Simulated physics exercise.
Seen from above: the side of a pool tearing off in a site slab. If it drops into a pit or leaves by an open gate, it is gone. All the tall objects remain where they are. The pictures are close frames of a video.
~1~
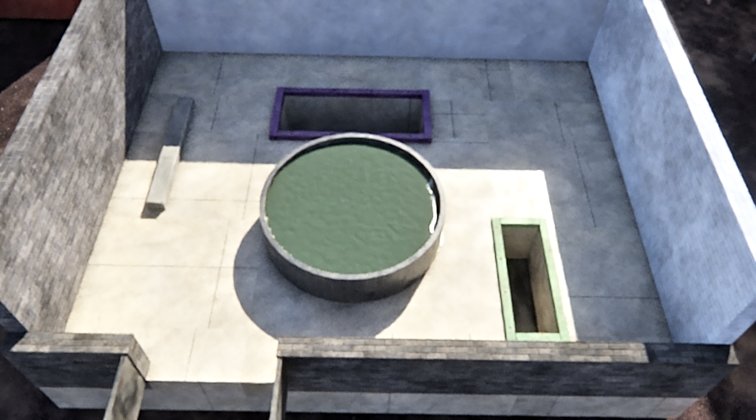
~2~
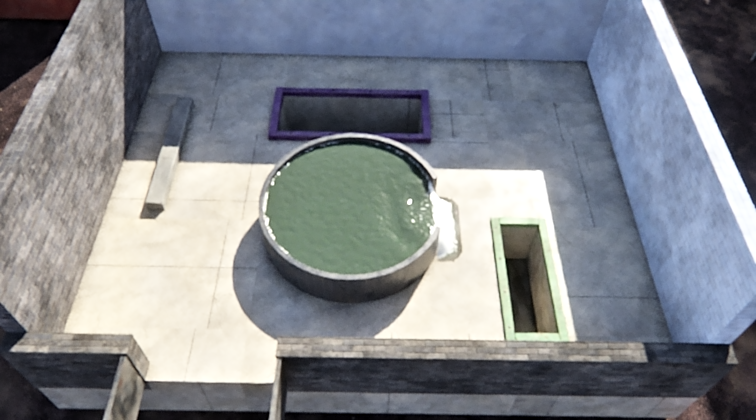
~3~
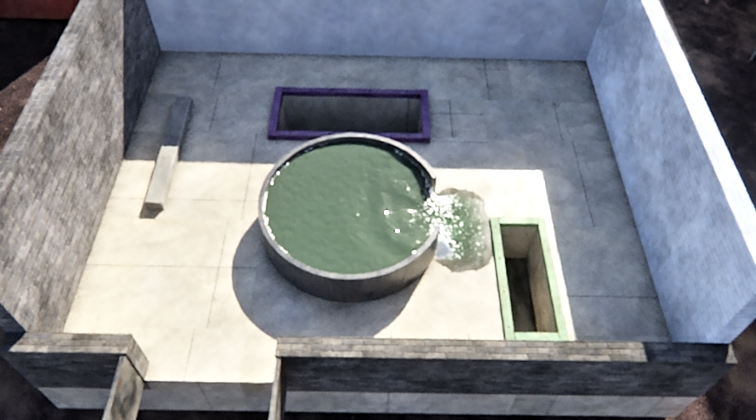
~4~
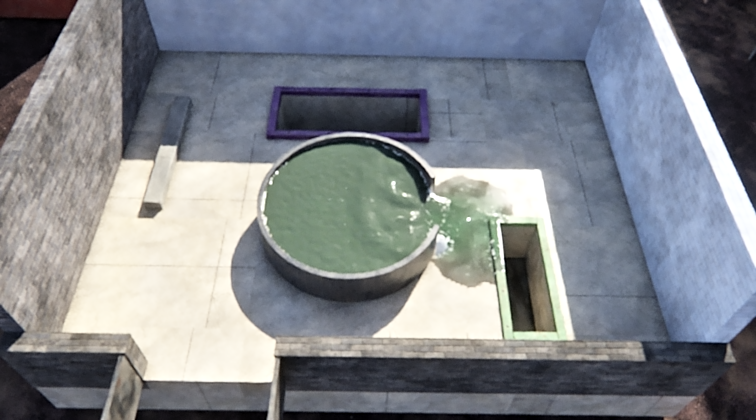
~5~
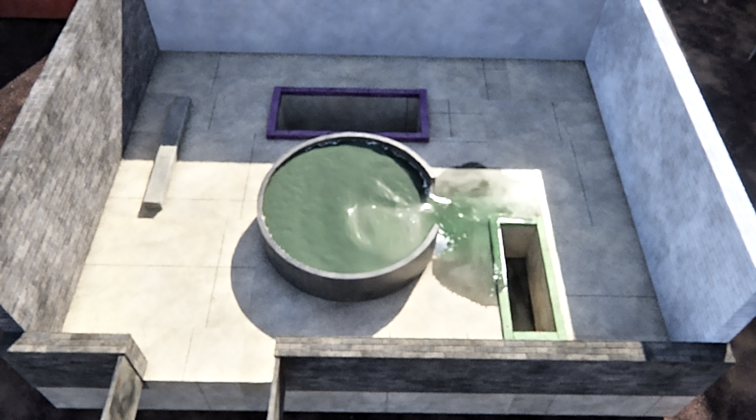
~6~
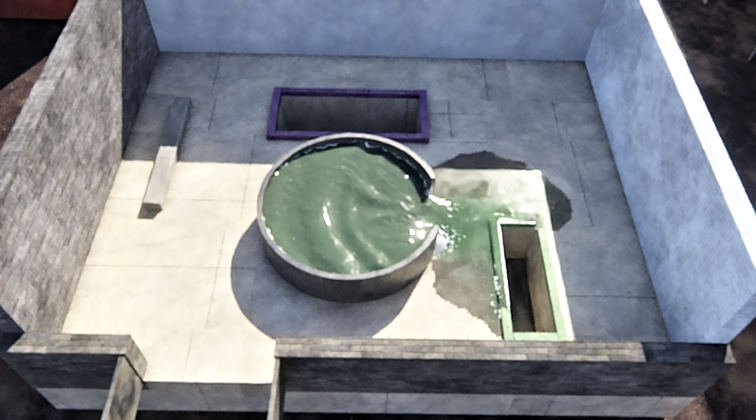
In a walled concrete yard seen from above, green water sits in a round tank, then bursts through a gap in its right side, spreading over the slab around a green-framed pit as ripples cross the tank.
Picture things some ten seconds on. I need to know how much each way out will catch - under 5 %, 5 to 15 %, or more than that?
Here you go: The gate catches under 5 %; the green pit catches more than 15 %; the purple pit catches under 5 %.
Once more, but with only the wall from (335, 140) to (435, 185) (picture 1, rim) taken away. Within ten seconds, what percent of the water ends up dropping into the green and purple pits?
Approximately, green takes 2 % and purple takes 25 %.
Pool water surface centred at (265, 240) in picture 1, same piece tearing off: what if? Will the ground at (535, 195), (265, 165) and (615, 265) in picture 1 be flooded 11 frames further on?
Location one: Soaked; location two: Bone dry; location three: Bone dry.
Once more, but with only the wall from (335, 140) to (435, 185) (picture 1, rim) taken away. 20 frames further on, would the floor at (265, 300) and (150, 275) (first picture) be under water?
Result, in sequence: Untouched by the flood; untouched by the flood.
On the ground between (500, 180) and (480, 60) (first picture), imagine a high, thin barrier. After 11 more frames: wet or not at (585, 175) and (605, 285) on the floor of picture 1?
Going by the list, I'd say reached by the flood, then kept clear of the flood.
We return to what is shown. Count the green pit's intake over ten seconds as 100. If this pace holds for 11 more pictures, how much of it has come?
Near 40 in a hundred.
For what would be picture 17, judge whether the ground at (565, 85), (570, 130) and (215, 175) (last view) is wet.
Taking them in the order given: Spared, then swamped, then spared.
A moment on, water covers 15 % of the floor; the gate 0 %, the green pit 7 %, the purple pit 0 %.
Next, water covers 20 % of the floor; the gate 0 %, the green pit 14 %, the purple pit 0 %.
Then, water covers 25 % of the floor; the gate 0 %, the green pit 22 %, the purple pit 0 %.
Later, water covers 40 % of the floor; the gate 0 %, the green pit 31 %, the purple pit 0 %.
In the end, water covers 65 % of the floor; the gate 0 %, the green pit 36 %, the purple pit 0 %.
